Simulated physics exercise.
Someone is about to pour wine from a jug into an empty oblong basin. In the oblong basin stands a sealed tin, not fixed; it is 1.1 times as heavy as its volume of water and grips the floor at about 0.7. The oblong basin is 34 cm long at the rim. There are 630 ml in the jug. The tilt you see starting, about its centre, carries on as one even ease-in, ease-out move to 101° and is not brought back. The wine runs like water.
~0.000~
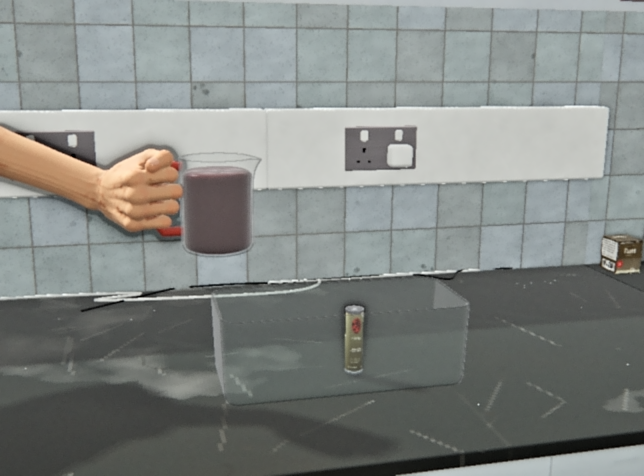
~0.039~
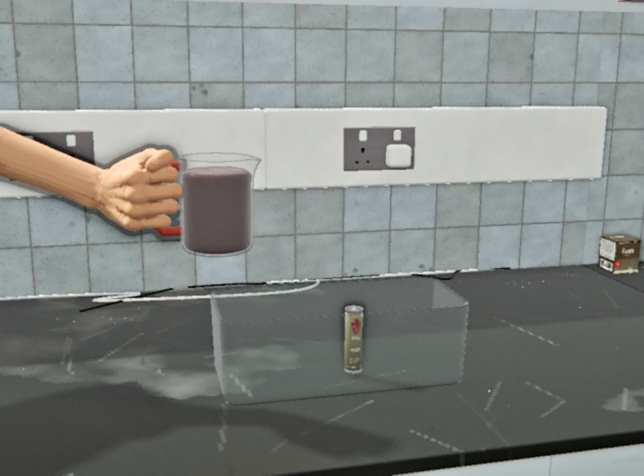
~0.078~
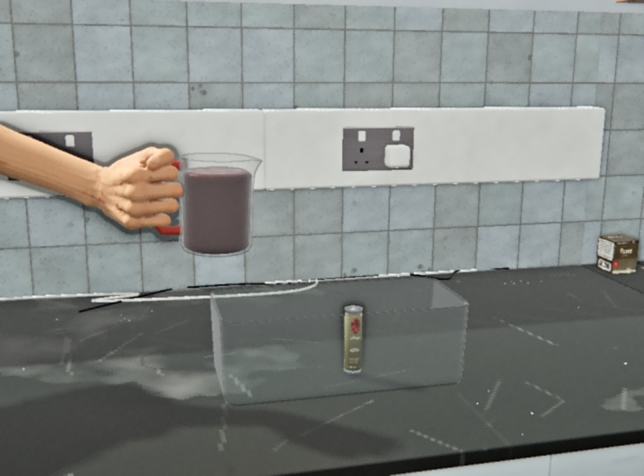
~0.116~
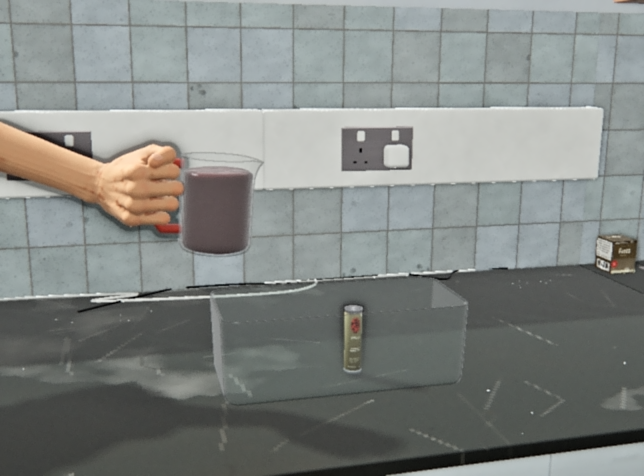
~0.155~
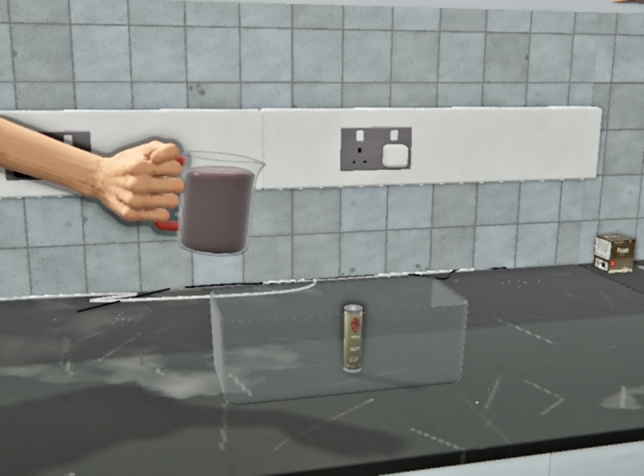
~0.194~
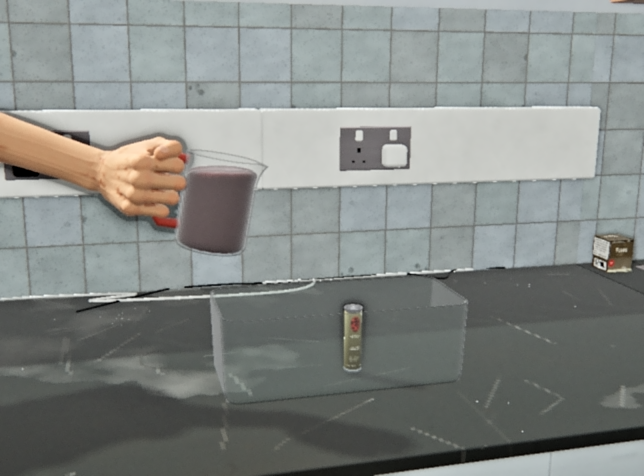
On a dark kitchen worktop, a hand at left slowly tilting a jug of wine slightly rightward above a clear basin holding a tin.
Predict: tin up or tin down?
It keeps standing.
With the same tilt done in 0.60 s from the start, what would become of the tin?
The tin stays up.
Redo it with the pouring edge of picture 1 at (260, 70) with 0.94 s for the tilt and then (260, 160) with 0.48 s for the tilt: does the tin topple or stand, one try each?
First it falls; then it remains upright.
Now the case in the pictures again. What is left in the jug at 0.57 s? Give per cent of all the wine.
About 86 per cent.
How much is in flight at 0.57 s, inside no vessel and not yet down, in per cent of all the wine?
Some 14 per cent.
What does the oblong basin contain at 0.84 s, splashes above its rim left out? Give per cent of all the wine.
Some 40 per cent.
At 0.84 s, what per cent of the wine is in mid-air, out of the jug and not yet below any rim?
Near 22 in a hundred.
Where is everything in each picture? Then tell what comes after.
It leans 0°; its right rim is at (261, 158); the wine meets the walls at (181, 172) and (251, 170); the oblong basin's rim runs from (216, 308) to (451, 292); the tin's top is at (355, 312), in the first frame.
It leans 0°; its right rim is at (261, 158); the wine meets the walls at (182, 172) and (251, 170), in the second frame.
It leans 2°; its right rim is at (262, 159); the wine meets the walls at (182, 172) and (251, 171), in the third frame.
It leans 4°; its right rim is at (263, 161); the wine meets the walls at (183, 171) and (252, 171), in the fourth frame.
It leans 7°; its right rim is at (265, 162); the wine meets the walls at (184, 171) and (254, 171), in the fifth frame.
It leans 10°; its right rim is at (268, 165); the wine meets the walls at (185, 172) and (257, 171), in the sixth frame.
By 0.57 s the tilt is 67° and 85 per cent is still to pour; the tin stands where it began.
By 0.84 s the tilt is 98° and 37 per cent is still to pour; the tin stands where it began.
By 1.13 s the tilt is 101° and 7 per cent is still to pour; the tin stands 1 cm from where it began.
By 1.44 s the tilt is 101° and 1 per cent is still to pour; the tin stands 1 cm from where it began.
At rest the tin stands 1 cm from where it began.
